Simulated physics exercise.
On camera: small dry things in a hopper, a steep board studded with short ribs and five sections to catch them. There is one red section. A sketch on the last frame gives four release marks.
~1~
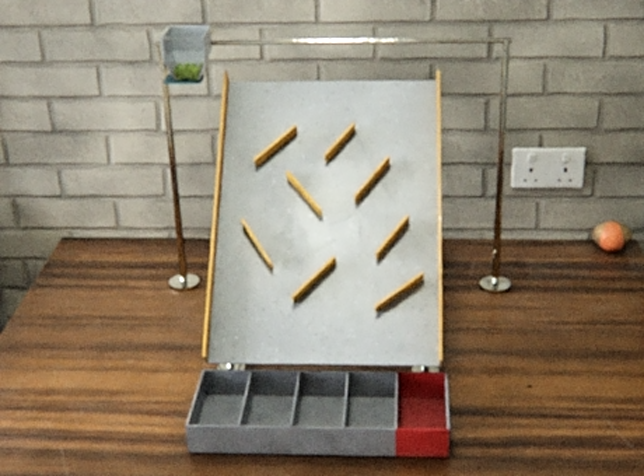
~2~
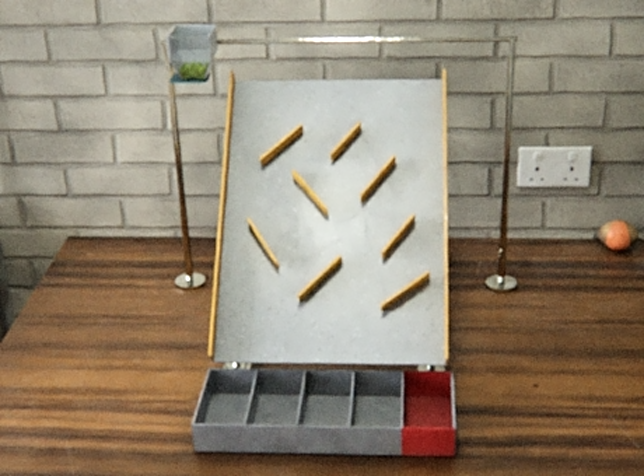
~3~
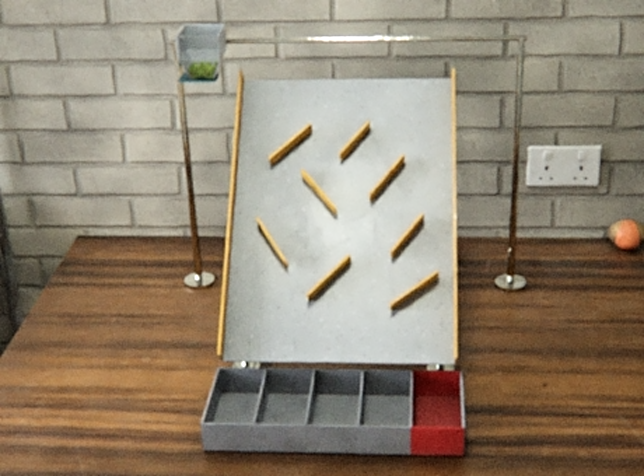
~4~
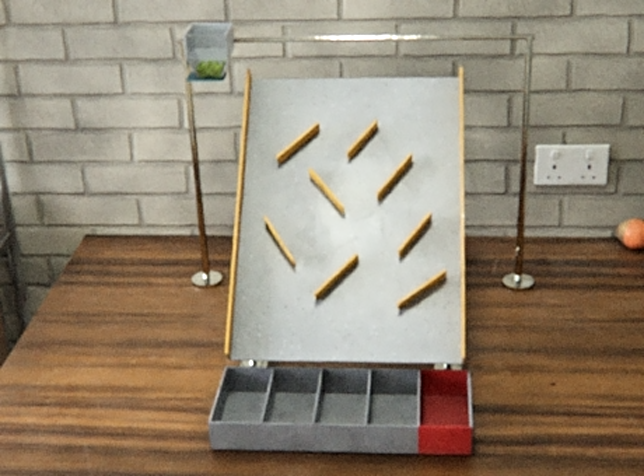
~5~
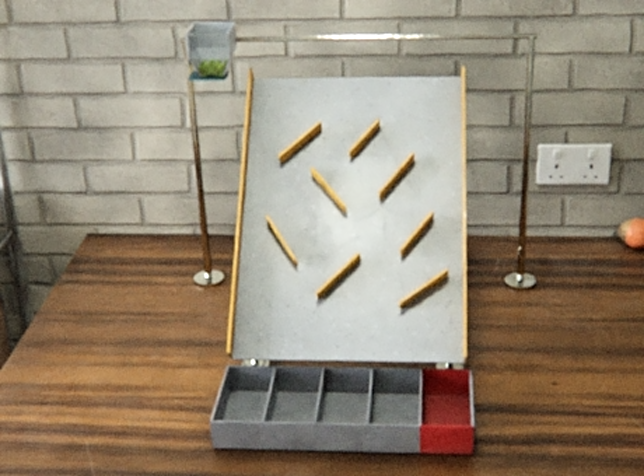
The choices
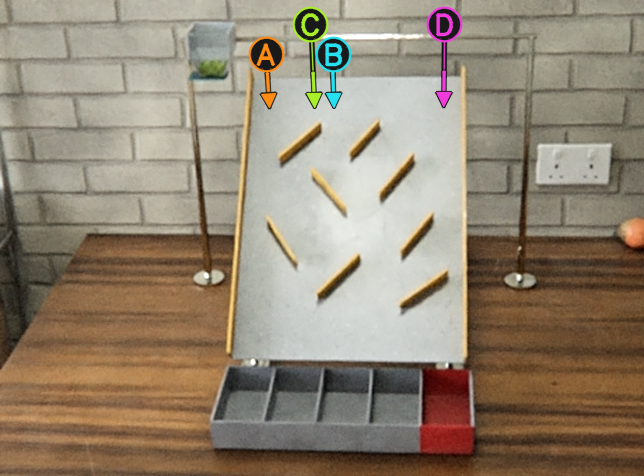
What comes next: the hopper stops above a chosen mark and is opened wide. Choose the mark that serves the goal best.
D beats the others.
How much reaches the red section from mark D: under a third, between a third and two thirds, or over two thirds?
Between a third and two thirds.
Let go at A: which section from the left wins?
The first.
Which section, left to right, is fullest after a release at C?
The first.
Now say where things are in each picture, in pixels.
Hopper at (189, 70), dried peas, door shut, in the first picture.
Ribs (260, 159) to (302, 124), (331, 154) to (360, 122), (293, 170) to (327, 209), in the second picture.
Ribs (370, 194) to (404, 154), (257, 217) to (286, 261), (391, 251) to (423, 213), in the third picture.
Ribs (314, 294) to (357, 253), (397, 303) to (446, 270), in the fourth picture.
Red section at (446, 438), number 5 of 5 from the left, in the fifth picture.
On the marked copy, mark A meets the board at (269, 102); mark B meets the board at (333, 102); mark C meets the board at (314, 102); mark D meets the board at (443, 101).
Choosing A, none in the red section, nearly all in other sections.
Choosing B, none in the red section, all in other sections.
Choosing C, none in the red section, nearly all in other sections, a stray few outside the box.
Choosing D, about half in the red section, about half in other sections.
